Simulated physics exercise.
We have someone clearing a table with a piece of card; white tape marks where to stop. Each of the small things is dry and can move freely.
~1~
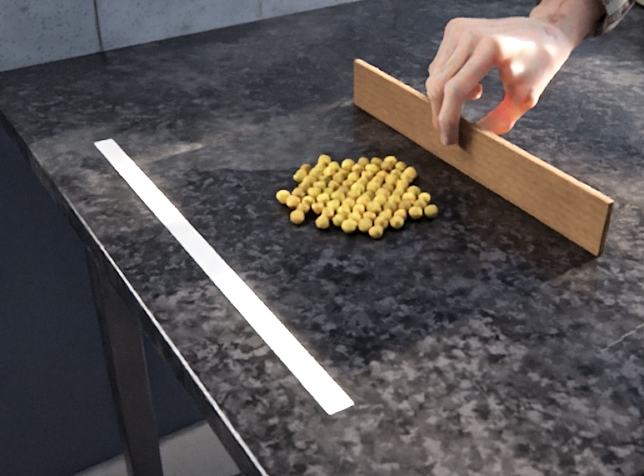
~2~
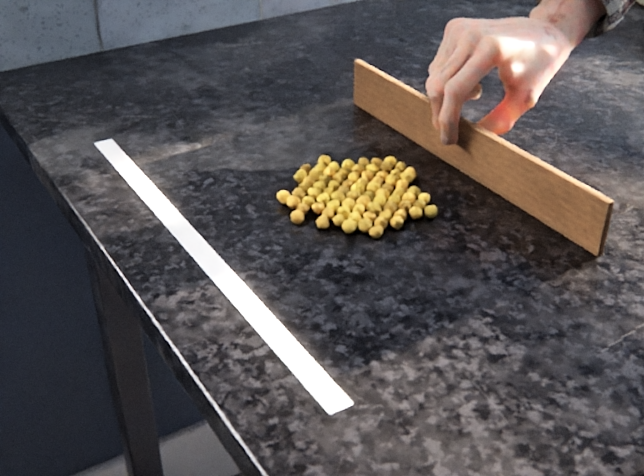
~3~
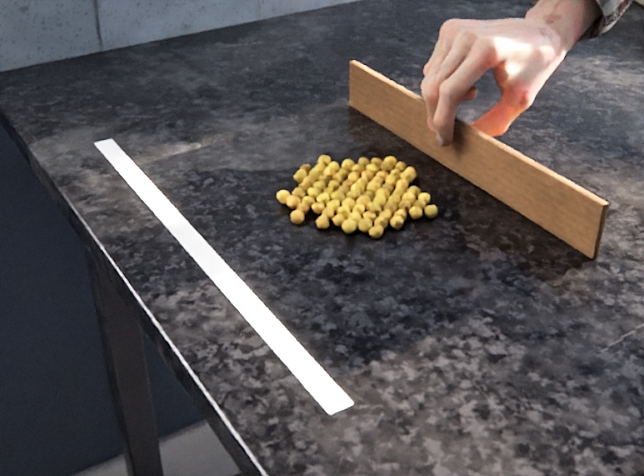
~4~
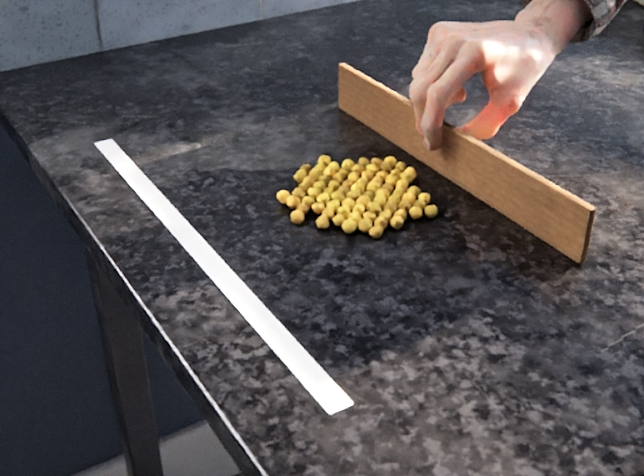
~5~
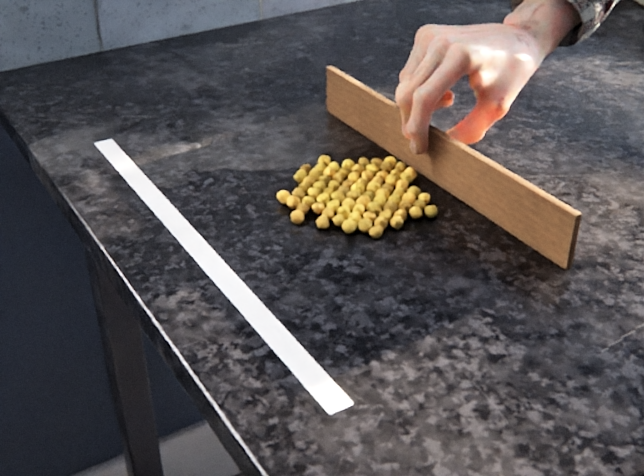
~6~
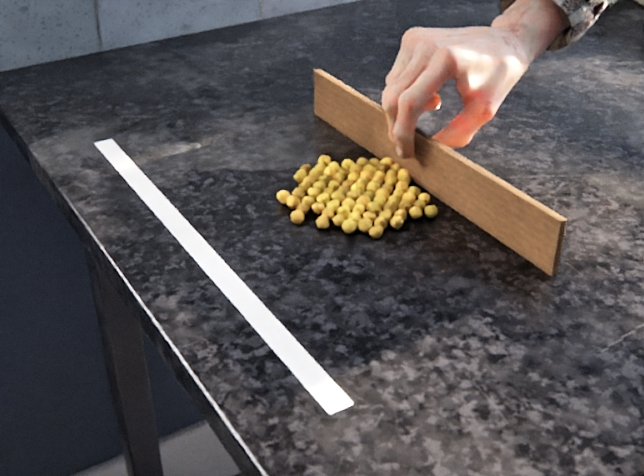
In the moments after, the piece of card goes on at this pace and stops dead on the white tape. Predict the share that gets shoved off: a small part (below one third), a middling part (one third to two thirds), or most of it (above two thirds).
It will be a small part, below one third.
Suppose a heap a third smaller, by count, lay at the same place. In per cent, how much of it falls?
Result: Near 10 %.
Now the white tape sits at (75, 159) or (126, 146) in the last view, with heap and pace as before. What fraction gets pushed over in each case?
Case one: Around 60 percent; case two: 10 percent.
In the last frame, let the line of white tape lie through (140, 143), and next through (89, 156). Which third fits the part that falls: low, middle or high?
Under a third, then in the middle band.
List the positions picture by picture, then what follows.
Piece of card at (584, 214), at rest; white tape at (111, 150), about a palm's width from the edge; edge at (121, 277); the heap at (359, 190), puffed corn balls, in the first frame.
Piece of card at (584, 214), at rest, in the second frame.
Piece of card at (579, 216); the heap at (359, 190), in the third frame.
Piece of card at (567, 221), in the fourth frame.
Piece of card at (553, 227); the heap at (359, 190), in the fifth frame.
Piece of card at (538, 232); white tape at (111, 150); edge at (121, 277); the heap at (359, 190), in the sixth frame.
Soon, piece of card still moving, near (307, 165); heap all on the table, its front near (228, 241).
A while on, piece of card stopped at the white tape; heap a small part over the edge.
Towards the end, piece of card stopped at the white tape; heap about a quarter over the edge.
Finally, piece of card stopped at the white tape; heap about a quarter over the edge.
